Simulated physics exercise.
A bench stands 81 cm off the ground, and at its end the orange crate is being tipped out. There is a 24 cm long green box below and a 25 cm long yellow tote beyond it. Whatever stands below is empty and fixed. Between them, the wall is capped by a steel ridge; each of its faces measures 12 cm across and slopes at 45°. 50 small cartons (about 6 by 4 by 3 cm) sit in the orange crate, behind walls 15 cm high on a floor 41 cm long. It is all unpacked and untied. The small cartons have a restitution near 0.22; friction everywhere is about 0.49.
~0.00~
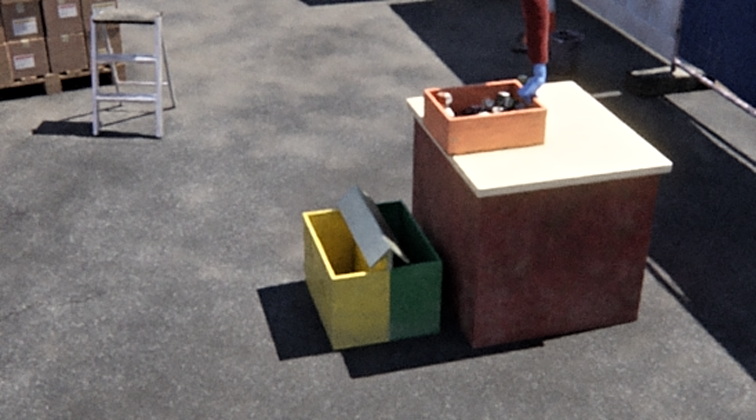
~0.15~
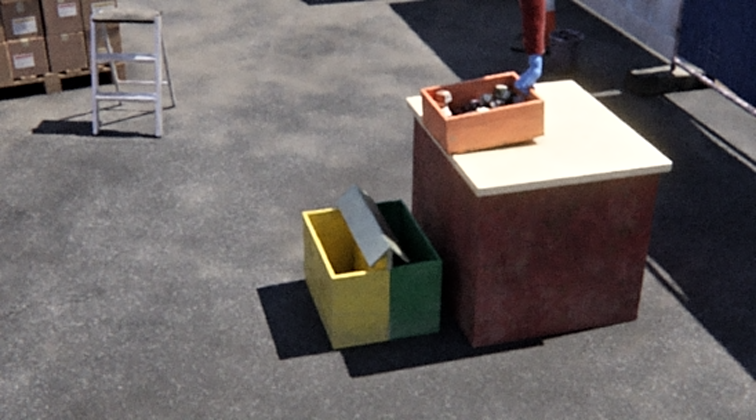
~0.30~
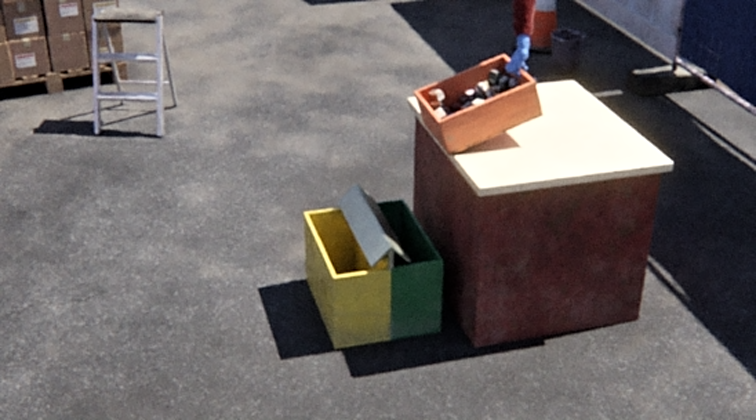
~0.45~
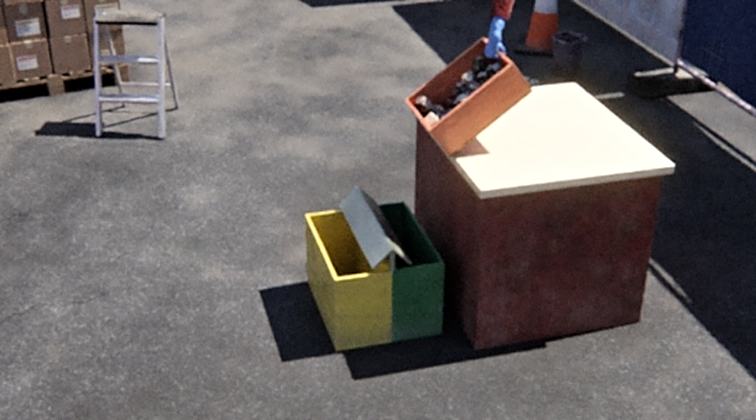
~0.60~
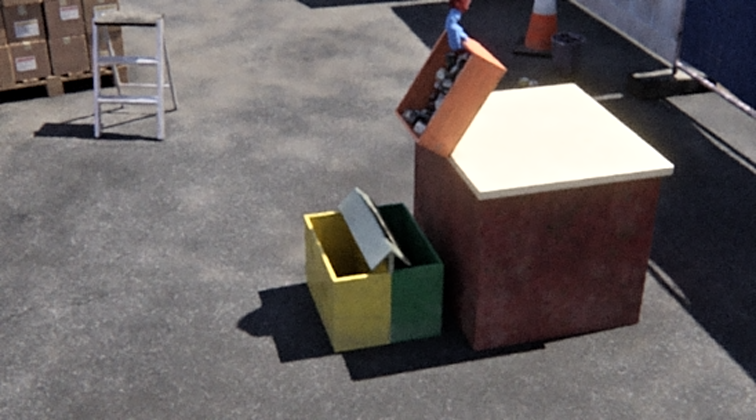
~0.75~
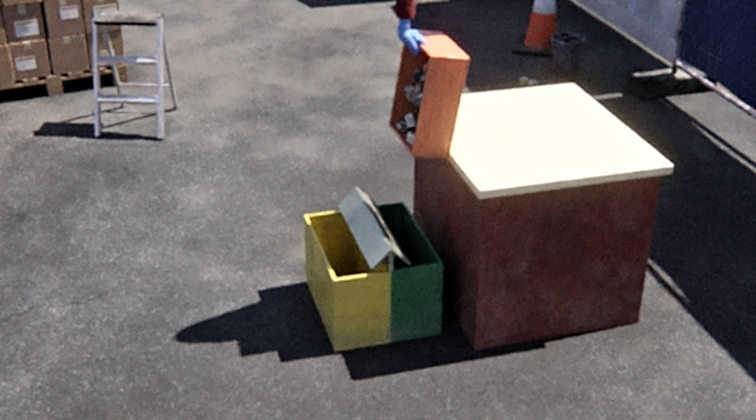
Orange crate of small dark items being tilted steeply up onto its left end by a blue-gloved hand at a bench's edge.
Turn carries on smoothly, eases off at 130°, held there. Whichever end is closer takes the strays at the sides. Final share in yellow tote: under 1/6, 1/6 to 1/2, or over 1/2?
Over 1/2.
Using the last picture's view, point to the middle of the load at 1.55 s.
Somewhere around (353, 286) in pixels.
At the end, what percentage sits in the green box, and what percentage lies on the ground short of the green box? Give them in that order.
About 35 in a hundred first and about 0 in a hundred second.
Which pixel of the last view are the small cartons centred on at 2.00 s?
I'd place it about (360, 305) in the last view.
After 0.95 s, tilt 108°; 41 still in the orange crate and 9 in the air.
After 1.20 s, tilt 128°; 16 still in the orange crate, 8 in the yellow tote and 26 in the air.
After 1.55 s, tilt 130°; 6 in the green box, 28 in the yellow tote, 2 on the ground beyond the yellow tote and 14 in the air.
When it is over (at 2.00 s), 17 in the green box, 31 in the yellow tote and 2 on the ground beyond the yellow tote. Asked share, 31 of 50, 62 per cent.
